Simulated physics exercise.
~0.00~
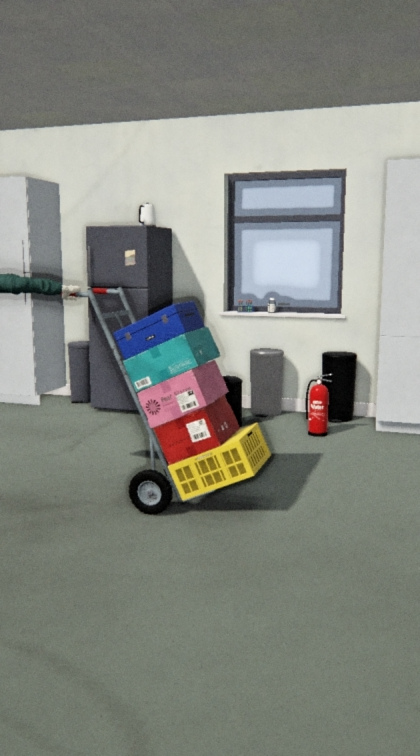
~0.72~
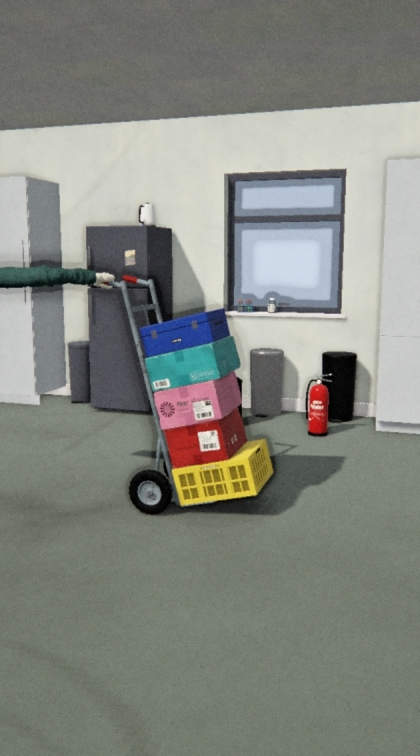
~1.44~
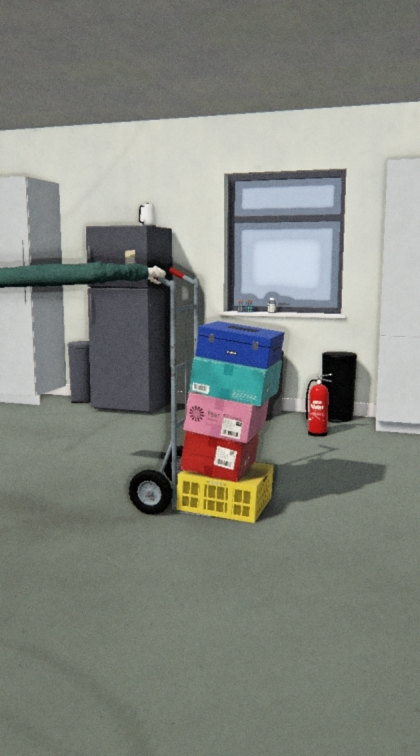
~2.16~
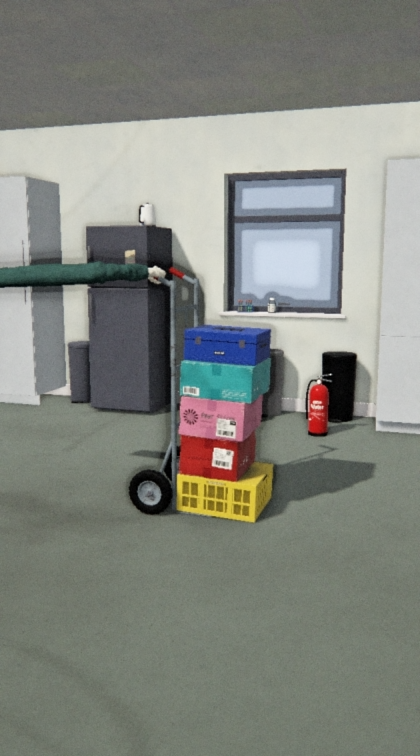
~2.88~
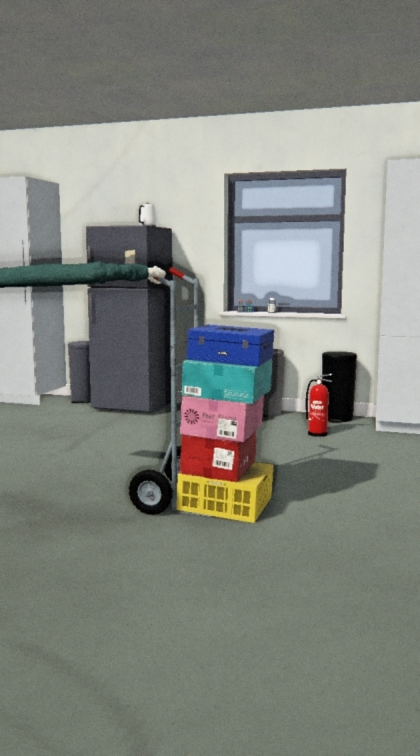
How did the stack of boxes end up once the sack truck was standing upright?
All five items stayed stacked on the truck, with the yellow crate at the bottom and the blue toolbox on top. None of them fell off or tipped over.
An arm in a green sleeve tipped a leaning sack truck upright, carrying a yellow crate, red, pink and turquoise parcels and a blue toolbox. The stack lurched slightly to the right as the truck stopped, then settled back, still piled up.
